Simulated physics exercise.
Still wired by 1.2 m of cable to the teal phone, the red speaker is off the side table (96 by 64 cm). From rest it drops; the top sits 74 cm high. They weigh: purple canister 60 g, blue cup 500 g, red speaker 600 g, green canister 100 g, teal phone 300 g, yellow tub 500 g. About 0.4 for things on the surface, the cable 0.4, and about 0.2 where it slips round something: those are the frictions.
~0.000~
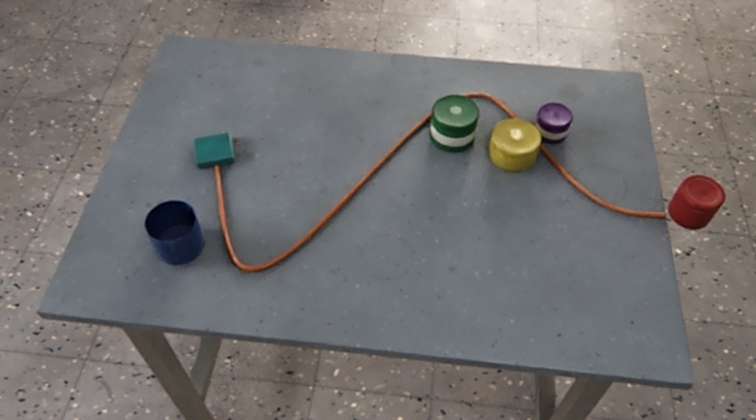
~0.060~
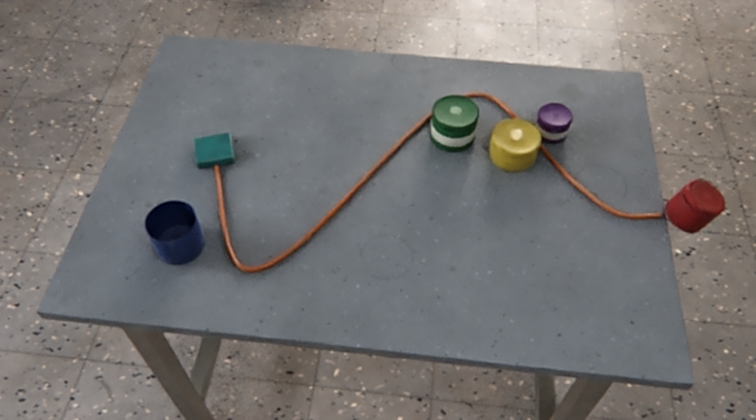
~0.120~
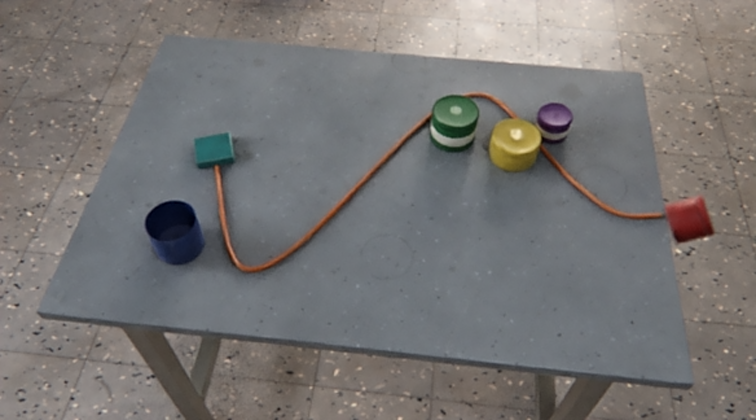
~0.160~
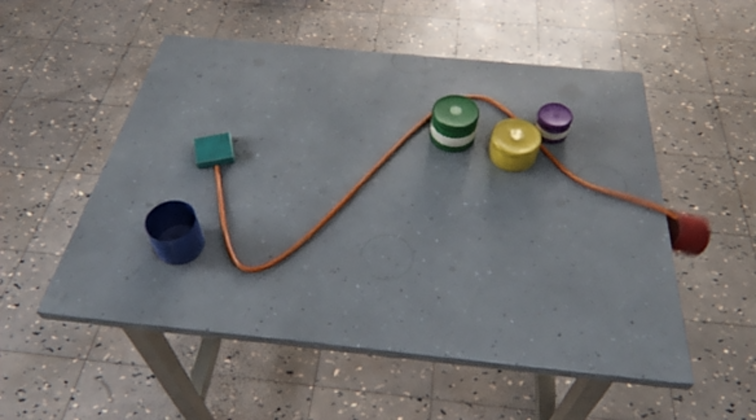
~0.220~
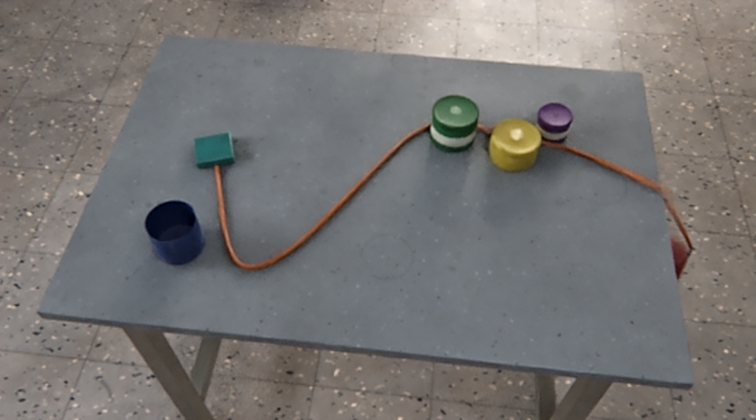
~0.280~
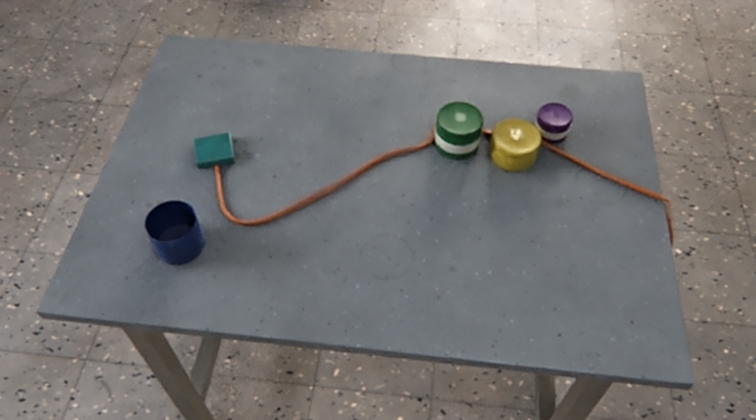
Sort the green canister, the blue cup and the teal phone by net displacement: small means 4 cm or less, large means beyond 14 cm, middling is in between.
Green canister: Middling; blue cup: Small; teal phone: Large.
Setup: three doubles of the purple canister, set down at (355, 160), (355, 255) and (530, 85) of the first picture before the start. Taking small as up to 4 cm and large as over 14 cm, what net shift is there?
First: A big shift; second: A slight shift; third: A slight shift.
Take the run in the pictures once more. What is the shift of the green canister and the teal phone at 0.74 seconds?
Shifts - green canister 10 cm, teal phone 40 cm.
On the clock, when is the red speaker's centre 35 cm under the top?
Around 0.34 seconds on the clock.
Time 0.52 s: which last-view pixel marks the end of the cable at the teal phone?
Near (321, 126).
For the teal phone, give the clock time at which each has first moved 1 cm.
The teal phone gets there close to 0.40 s.
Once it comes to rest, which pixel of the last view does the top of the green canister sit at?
The top ends up close to (477, 157) in the last picture.
After 0.5 s, the cable's tail end at (321, 126); teal phone 17 cm off its start, green canister 10 cm off its start, red speaker over the edge.
After 0.7 s, the cable's tail end at (446, 111); teal phone 41 cm off its start, green canister 11 cm off its start, red speaker over the edge.
After 1.0 s, the cable's tail end at (481, 110); teal phone 47 cm off its start at (473, 115), green canister 11 cm off its start at (477, 157), red speaker over the edge.
After 1.2 s, the cable's tail end at (481, 110); teal phone 47 cm off its start, green canister 11 cm off its start, red speaker over the edge.
After 2.4 s, the cable's tail end at (481, 110); teal phone 47 cm off its start at (473, 115), green canister 11 cm off its start at (477, 157), blue cup 0 cm off its start at (170, 221), red speaker over the edge.
